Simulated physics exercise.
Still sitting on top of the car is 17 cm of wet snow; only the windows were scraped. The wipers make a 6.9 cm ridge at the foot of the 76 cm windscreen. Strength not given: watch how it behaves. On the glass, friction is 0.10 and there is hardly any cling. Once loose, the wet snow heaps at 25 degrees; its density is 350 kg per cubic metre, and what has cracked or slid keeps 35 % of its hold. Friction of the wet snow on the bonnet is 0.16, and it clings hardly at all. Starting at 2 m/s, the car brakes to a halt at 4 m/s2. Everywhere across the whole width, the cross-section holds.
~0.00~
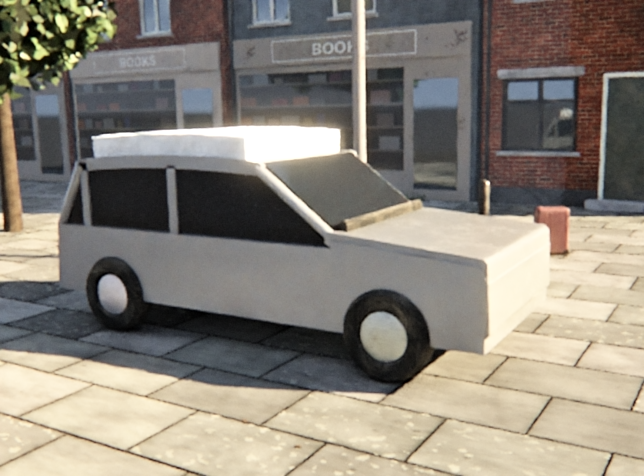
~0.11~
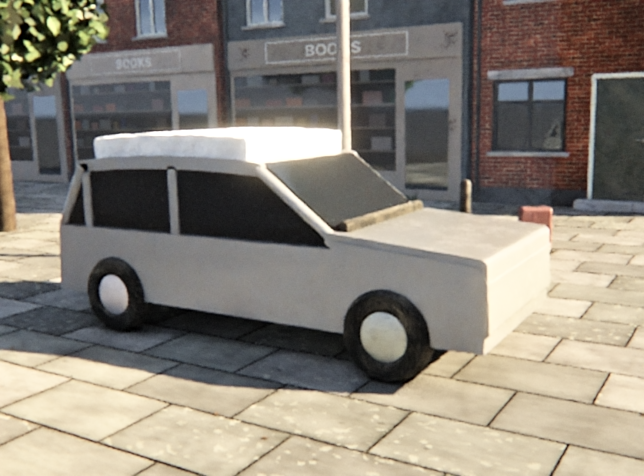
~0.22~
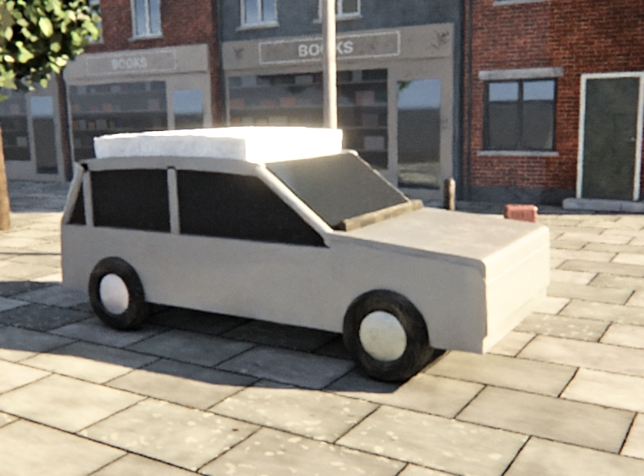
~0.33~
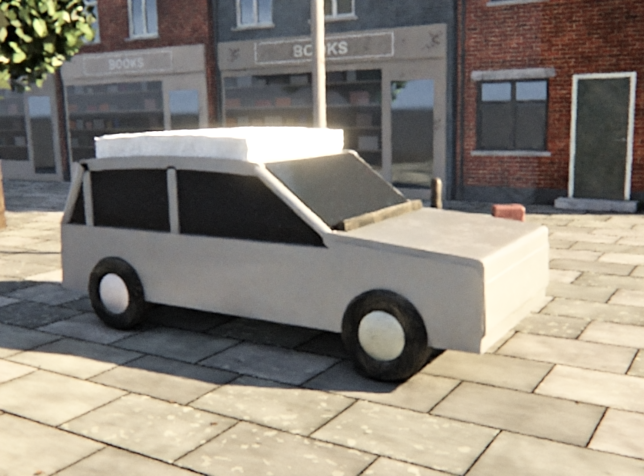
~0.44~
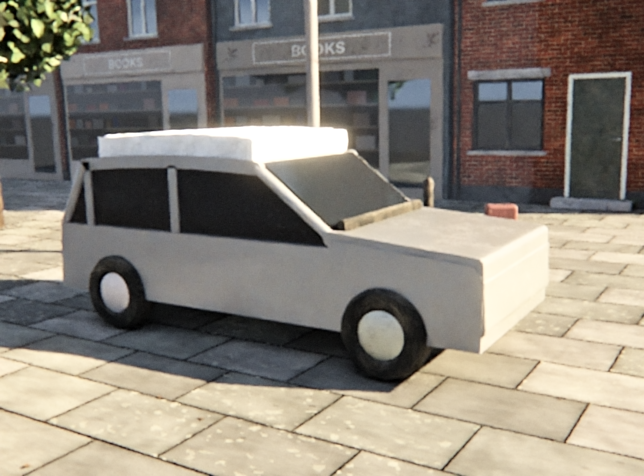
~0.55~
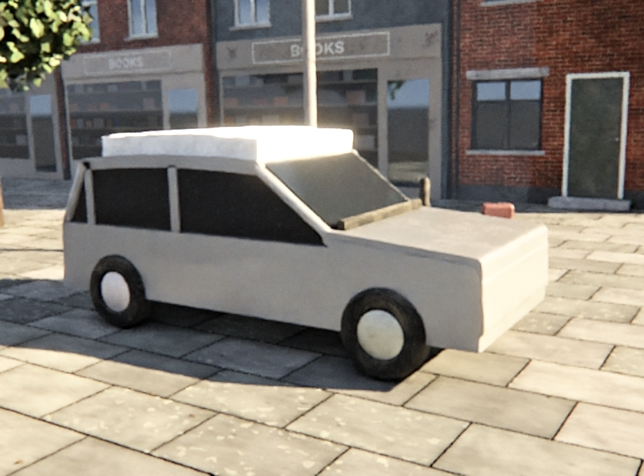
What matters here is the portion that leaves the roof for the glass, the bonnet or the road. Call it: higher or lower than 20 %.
Lower.
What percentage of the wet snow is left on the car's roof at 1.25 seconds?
Reading: Around 90 %.
After 0.87 s, 90 % of the snow is on the roof, 10 % on the glass, none on the bonnet and none has gone off the nose.
After 1.25 s, 88 % of the snow is on the roof, 8 % on the glass, 4 % on the bonnet and none has gone off the nose.
After 1.62 s, 88 % of the snow is on the roof, 4 % on the glass, 8 % on the bonnet and none has gone off the nose.
After 2.00 s, 88 % of the snow is on the roof, 4 % on the glass, 7 % on the bonnet and 1 % has gone off the nose.
After 2.30 s, at the end, 88 % of the snow is on the roof, 4 % on the glass, 7 % on the bonnet and 2 % has gone off the nose.
